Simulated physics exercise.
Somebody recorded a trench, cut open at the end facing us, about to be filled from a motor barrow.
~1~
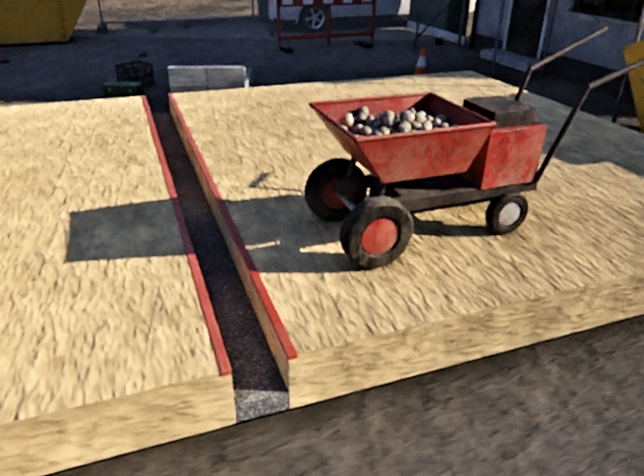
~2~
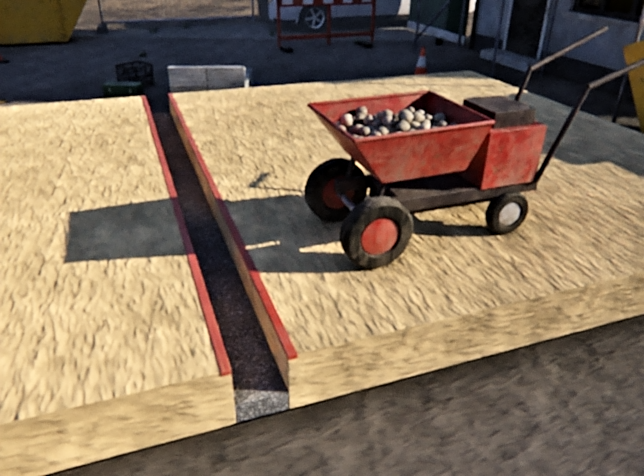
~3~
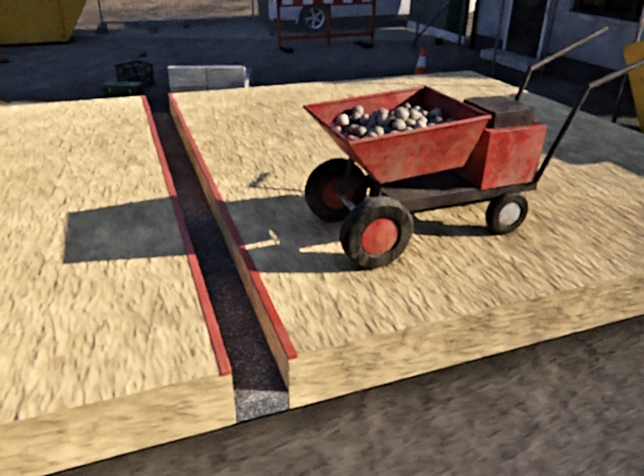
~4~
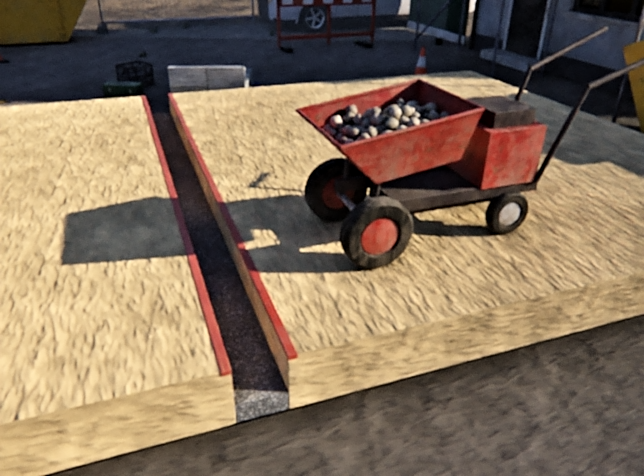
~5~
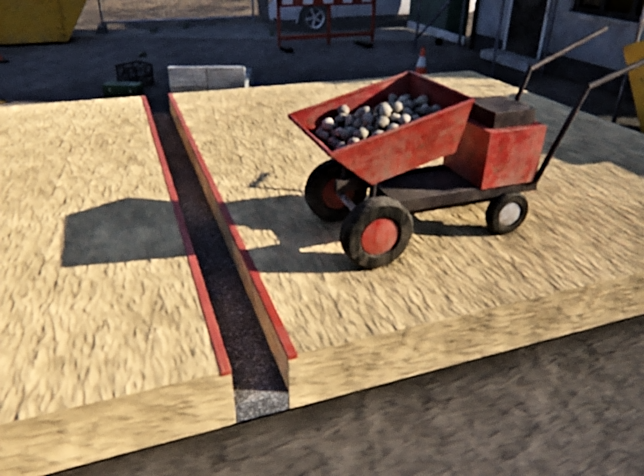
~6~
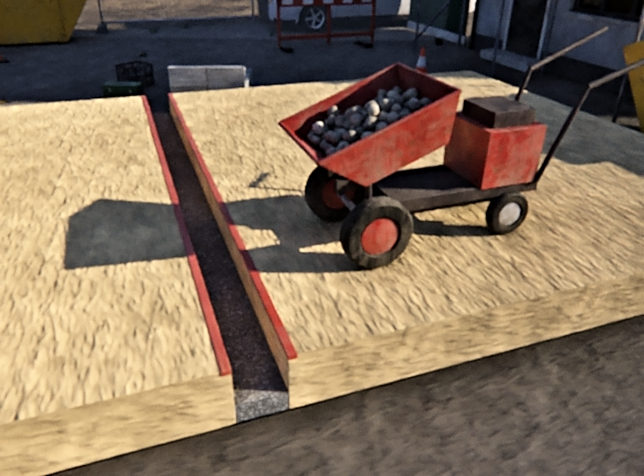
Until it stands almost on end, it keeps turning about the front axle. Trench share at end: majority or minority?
I expect the trench to get most of the load.
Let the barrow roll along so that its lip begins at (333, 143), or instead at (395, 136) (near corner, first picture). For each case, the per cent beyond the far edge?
First try: Some 20 %; second try: 0 %.
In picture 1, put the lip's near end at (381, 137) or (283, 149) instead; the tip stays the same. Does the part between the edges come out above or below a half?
At the earlier place the greater portion ends between the edges, at the later place the lesser portion.
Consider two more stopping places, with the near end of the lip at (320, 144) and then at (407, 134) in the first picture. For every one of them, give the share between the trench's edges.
It works out to 60 per cent in the first case and 40 per cent in the second.
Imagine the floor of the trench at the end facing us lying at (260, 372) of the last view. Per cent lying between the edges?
I'd say roughly 60 in a hundred.
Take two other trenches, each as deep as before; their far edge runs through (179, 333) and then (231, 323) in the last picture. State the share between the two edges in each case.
You'd get 100 in a hundred the first time and 70 in a hundred the second.
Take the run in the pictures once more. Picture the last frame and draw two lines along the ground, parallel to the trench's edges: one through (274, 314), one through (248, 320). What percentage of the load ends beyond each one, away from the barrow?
Respectively 90 and 50 percent.
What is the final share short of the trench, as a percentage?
That share is about 5 percent.
Shortly afterwards, skip tipped steeply; the whole lot in the skip.
Next, skip tipped right over; the bulk in the skip; a little short of the trench; near a quarter in or heaped over the trench; only a few falling.
Some moments later, skip tipped right over; a little in the skip; a little short of the trench; the bulk in or heaped over the trench; only a few beyond it.
In the end, skip tipped right over; a little short of the trench; all but a few in or heaped over the trench; only a few beyond it.
